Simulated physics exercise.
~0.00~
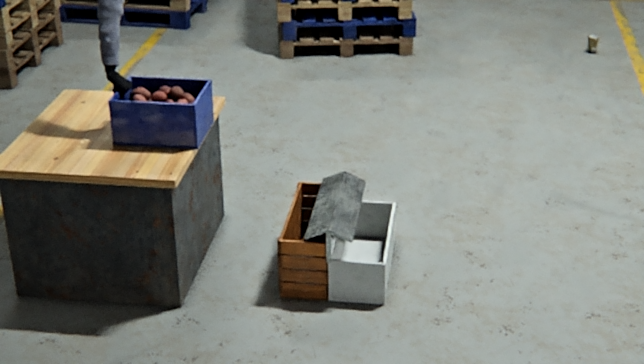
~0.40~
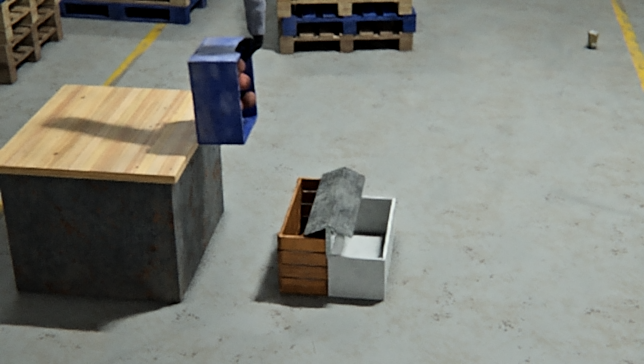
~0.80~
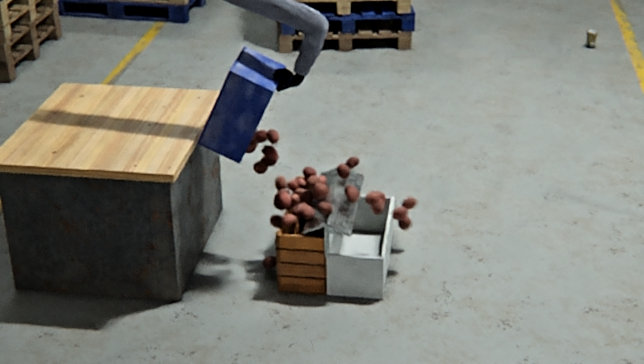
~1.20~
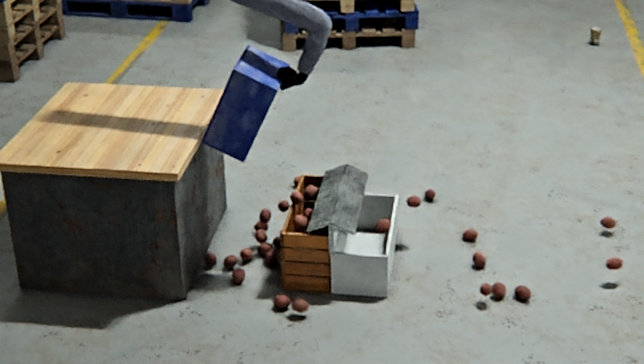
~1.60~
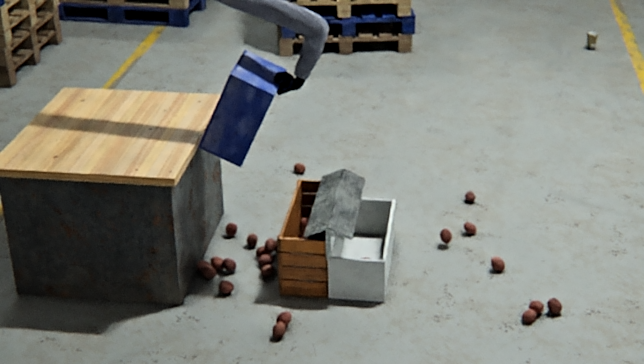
To begin with, a gloved hand holds a blue crate of red potatoes at the end of a wooden-topped bench, with an empty wooden box and white tote standing side by side on the floor below. The arm swings the crate to the right and tips it onto its side, then further over. Potatoes pour out in a clump onto the grey ridge between the containers. Many drop into the wooden box, while others bounce and scatter across the floor on both sides. Finally, the crate stays tilted as stray potatoes lie near the bench and far to the right.
